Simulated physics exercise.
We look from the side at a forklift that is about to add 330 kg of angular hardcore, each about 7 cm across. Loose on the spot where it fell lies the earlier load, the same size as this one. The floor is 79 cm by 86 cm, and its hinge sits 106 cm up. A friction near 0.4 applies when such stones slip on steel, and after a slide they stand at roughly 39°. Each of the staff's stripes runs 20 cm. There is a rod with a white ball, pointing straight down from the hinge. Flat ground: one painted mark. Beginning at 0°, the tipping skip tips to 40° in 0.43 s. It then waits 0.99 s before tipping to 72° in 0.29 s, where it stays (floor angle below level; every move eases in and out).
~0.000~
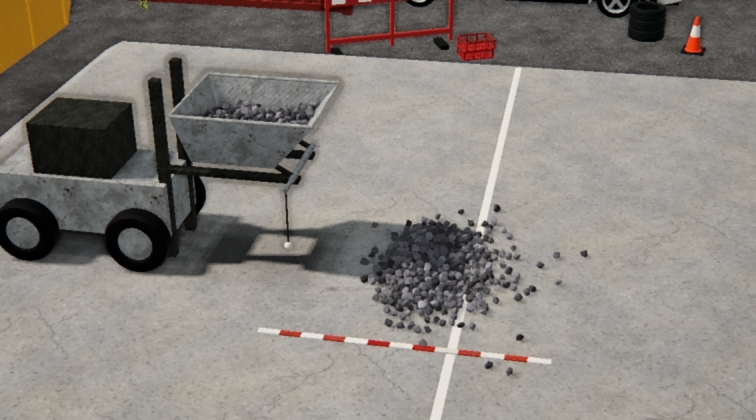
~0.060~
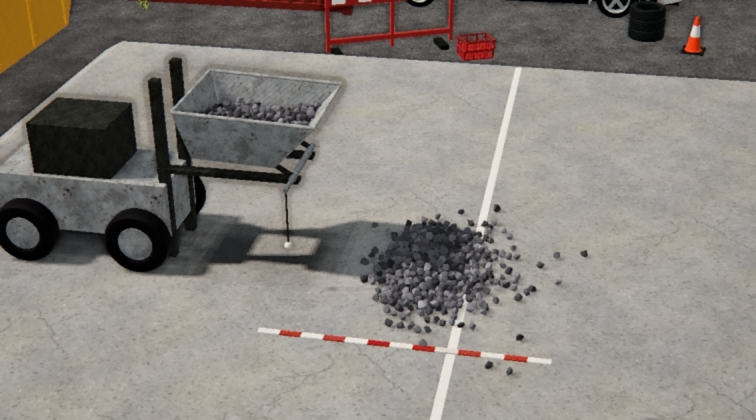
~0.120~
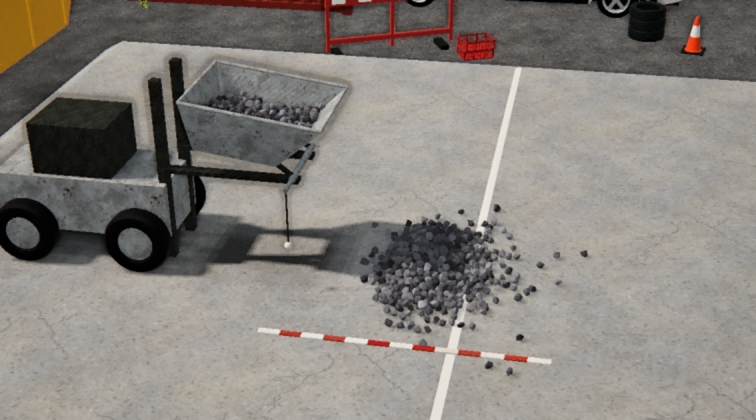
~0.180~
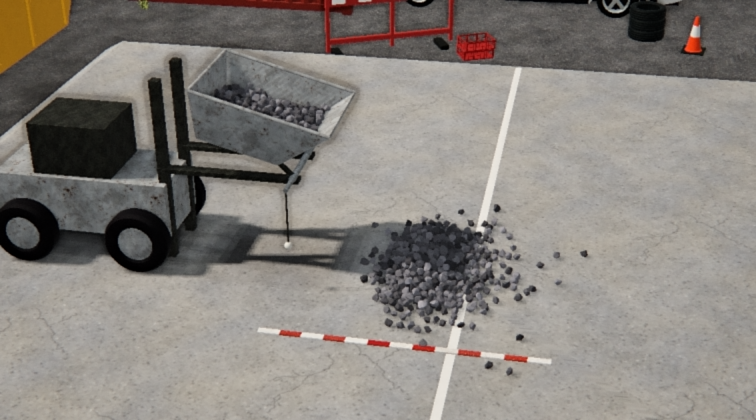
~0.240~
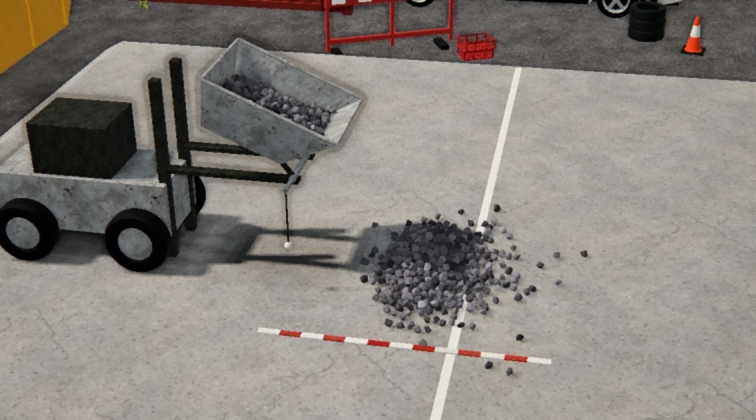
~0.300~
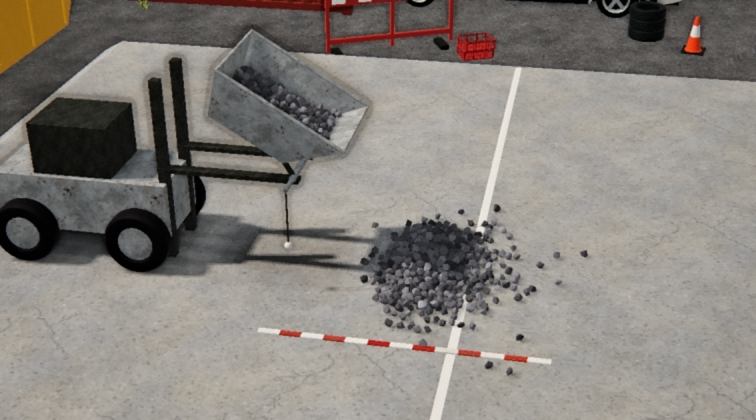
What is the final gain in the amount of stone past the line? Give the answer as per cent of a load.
About 27 per cent.
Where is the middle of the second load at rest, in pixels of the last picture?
The middle ends up near (429, 259).
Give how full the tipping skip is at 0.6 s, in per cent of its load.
I'd say about 100 per cent.
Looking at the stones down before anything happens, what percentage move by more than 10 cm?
The answer is about 10 per cent.
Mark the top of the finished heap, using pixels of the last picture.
It ends up around (423, 242) in the last picture.
After 0.4 s the floor is at 39°; in per cent of one load, 100 in the tipping skip, 88 short of the line, 12 past the line; the foremost stones are at (542, 291).
After 0.6 s the floor is at 40°; in per cent of one load, 100 in the tipping skip, 88 short of the line, 12 past the line; the foremost stones are at (542, 291).
After 2.2 s the floor is at 72°; in per cent of one load, 39 in the tipping skip, 148 short of the line, 12 past the line; the foremost stones are at (542, 291).
After 4.8 s the floor is at 72°; in per cent of one load, 0 in the tipping skip, 160 short of the line, 40 past the line; the foremost stones are at (577, 285). Net gain past the line, 27.
